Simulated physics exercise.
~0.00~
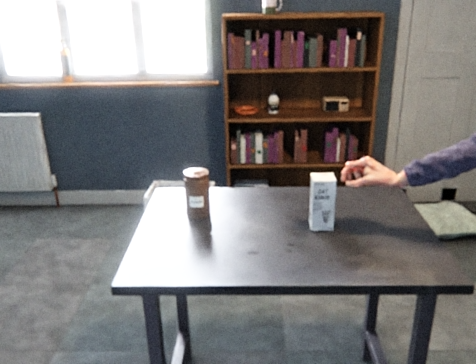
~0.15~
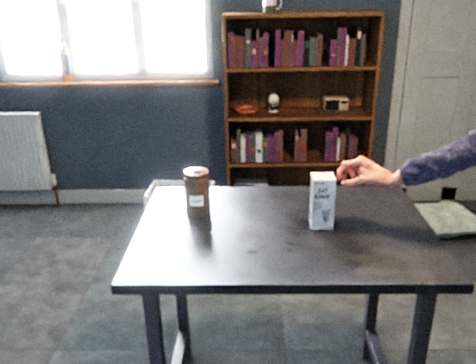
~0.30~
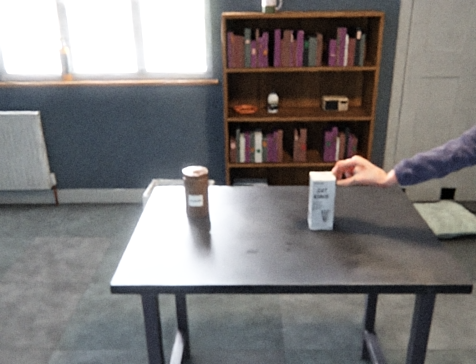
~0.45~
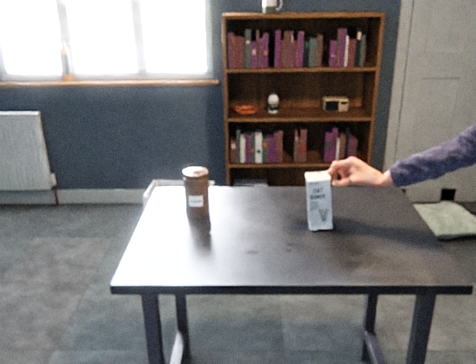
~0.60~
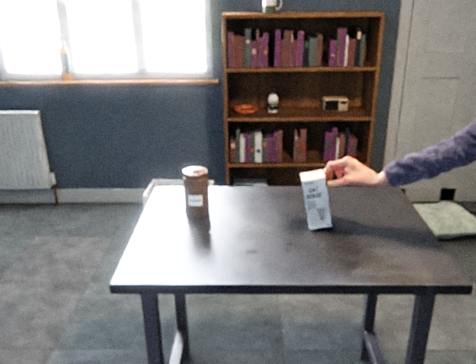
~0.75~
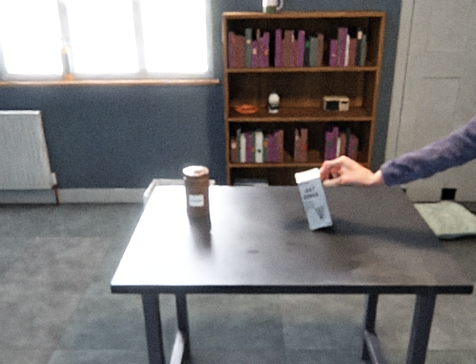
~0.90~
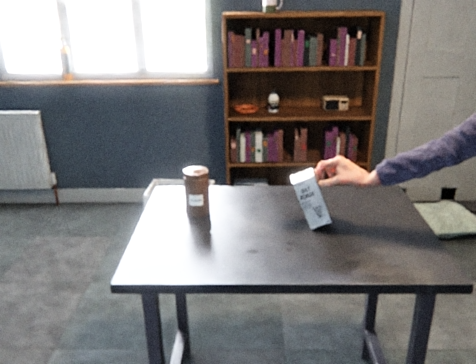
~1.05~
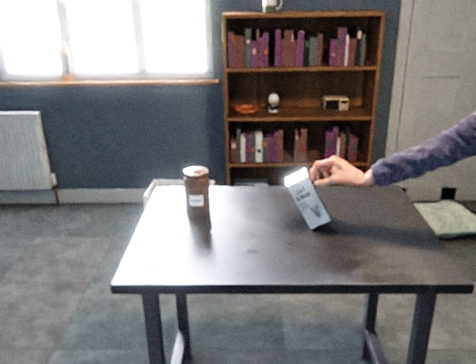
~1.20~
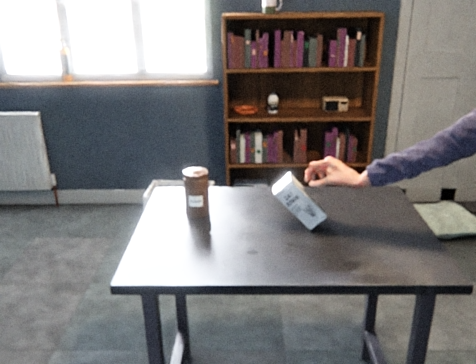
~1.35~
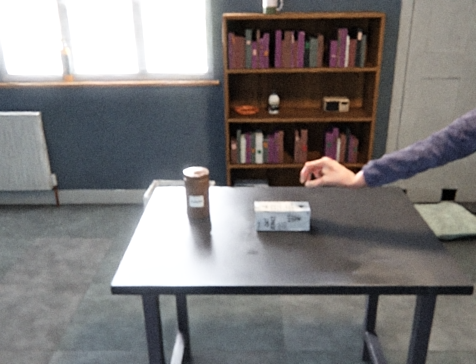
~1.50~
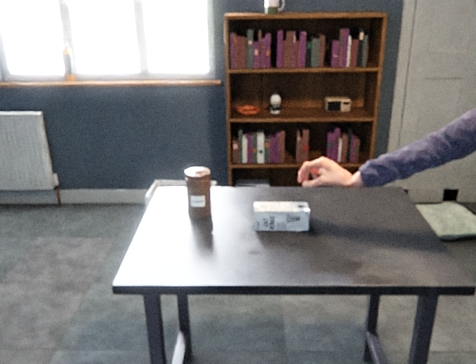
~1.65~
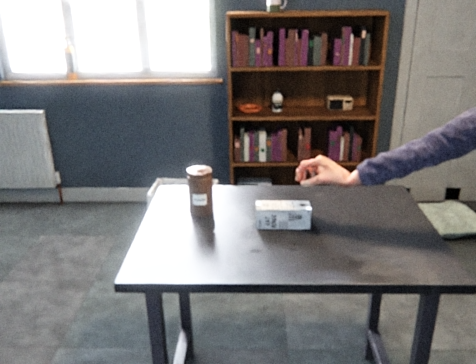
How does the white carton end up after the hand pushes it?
It topples over to the left and ends up lying on its side on the table.
A hand in a purple-grey sleeve reaches in from the right toward a tall white carton standing on a dark table, with a brown jar upright to its left. The fingers meet the upper part of the carton and push it leftward. The carton begins to lean, its base staying nearly in place as its top tilts further and further toward the jar. It then drops over onto its side, short of the jar. The hand hovers above the table while the carton lies still and the jar remains standing.
